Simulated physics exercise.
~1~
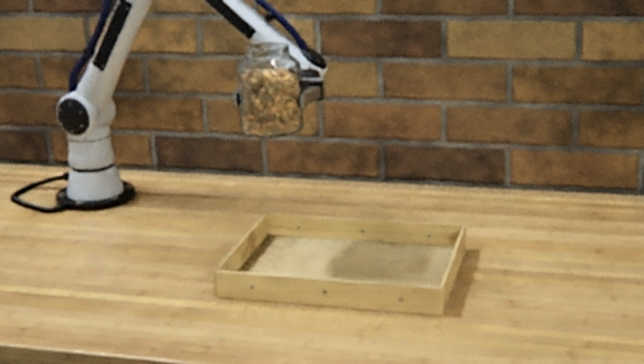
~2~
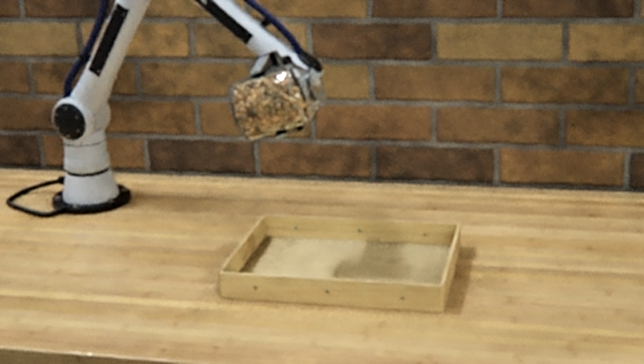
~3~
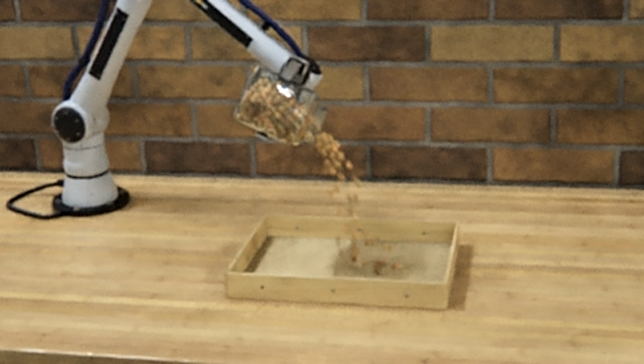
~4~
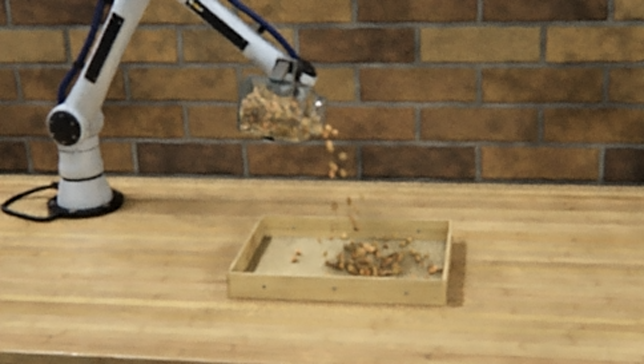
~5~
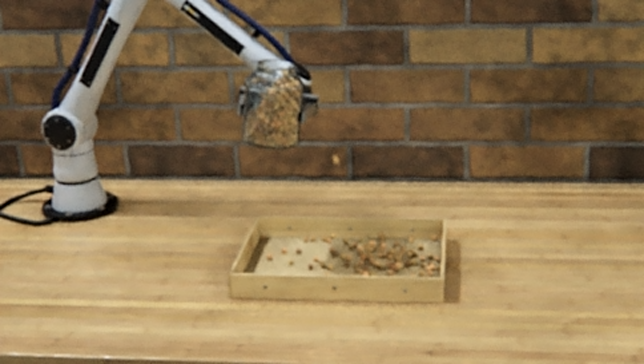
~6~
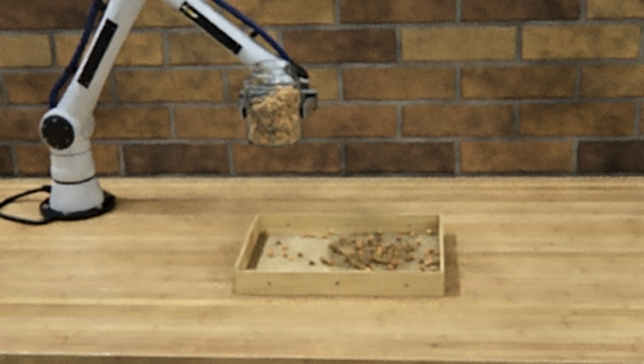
To begin with, a white robot arm holds a clear jar full of small tan pieces, like dried chickpeas, upright above a wooden table, where a shallow wooden tray sits before a brick wall. The arm tips the jar over to the right until it lies on its side. A stream of pieces spills from its mouth and drops into the tray, then thins to a few falling bits as a loose patch builds up. The arm then turns the jar back upright. Finally, the jar hangs still and mostly full, with a scattering of pieces resting in the tray.
